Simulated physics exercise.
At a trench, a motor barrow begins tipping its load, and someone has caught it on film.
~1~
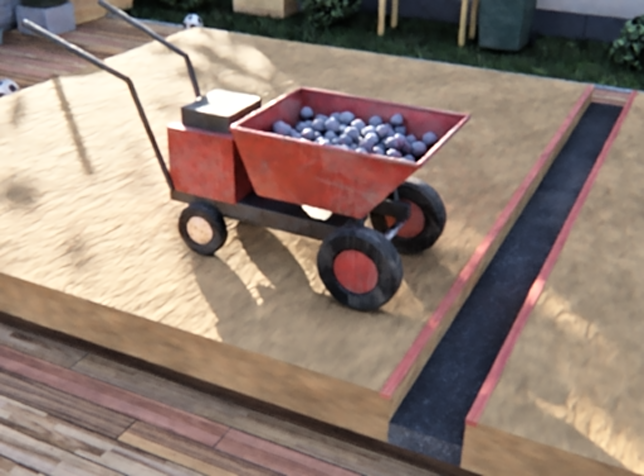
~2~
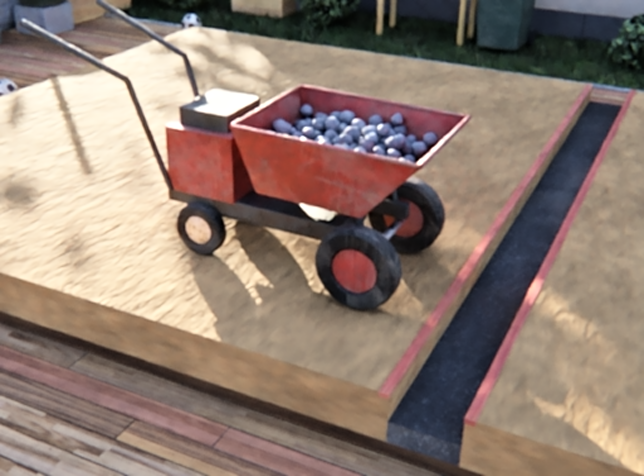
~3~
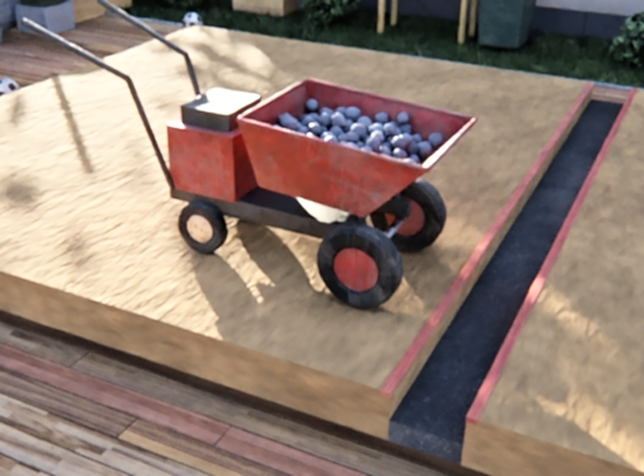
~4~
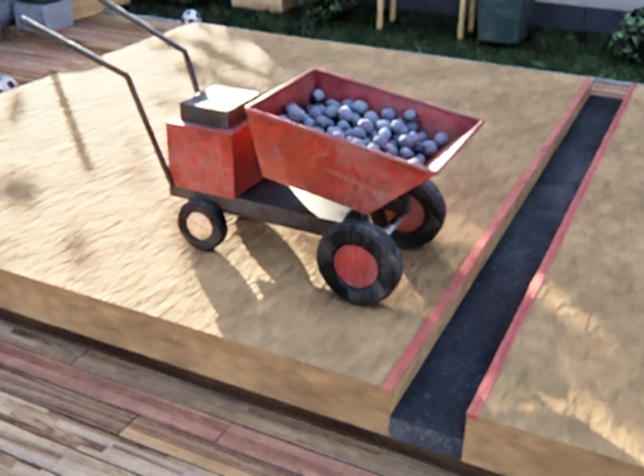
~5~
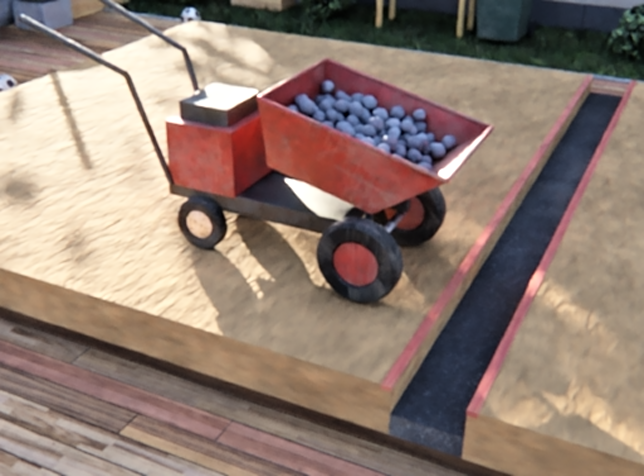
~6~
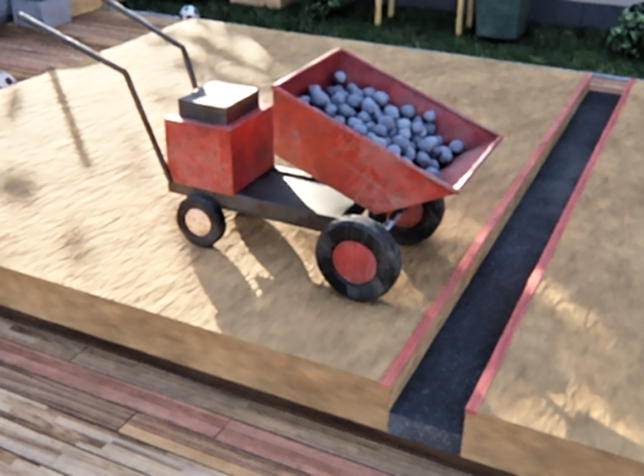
In this clip, a red motor barrow loaded with round grey cobbles stands on a sandy platform left of a dark, red-edged trench; its skip stays level at first, then gradually tilts forward to the right, its rear rising.
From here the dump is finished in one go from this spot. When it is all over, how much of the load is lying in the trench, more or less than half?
By then the trench holds less than half of it.
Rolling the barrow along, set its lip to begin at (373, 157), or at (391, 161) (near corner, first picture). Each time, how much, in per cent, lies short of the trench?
Position 1: Near 0 %; position 2: Near 0 %.
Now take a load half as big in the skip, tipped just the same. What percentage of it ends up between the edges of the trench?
Estimate: Close to 30 %.
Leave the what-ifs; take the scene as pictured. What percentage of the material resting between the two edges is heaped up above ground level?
15 in a hundred.
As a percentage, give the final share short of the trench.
I'd say around 0 per cent of the load.
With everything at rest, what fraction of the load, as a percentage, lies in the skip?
I'd put it near 20 percent.
Soon, skip tipped steeply; all in the skip.
A while on, skip tipped right over; about two thirds in the skip; a stray few in or heaped over the trench; about a quarter beyond it; a stray few falling.
Towards the end, skip tipped right over; about a quarter in the skip; about a quarter in or heaped over the trench; about two thirds beyond it.
Finally, skip tipped right over; about a quarter in the skip; about a quarter in or heaped over the trench; about two thirds beyond it.
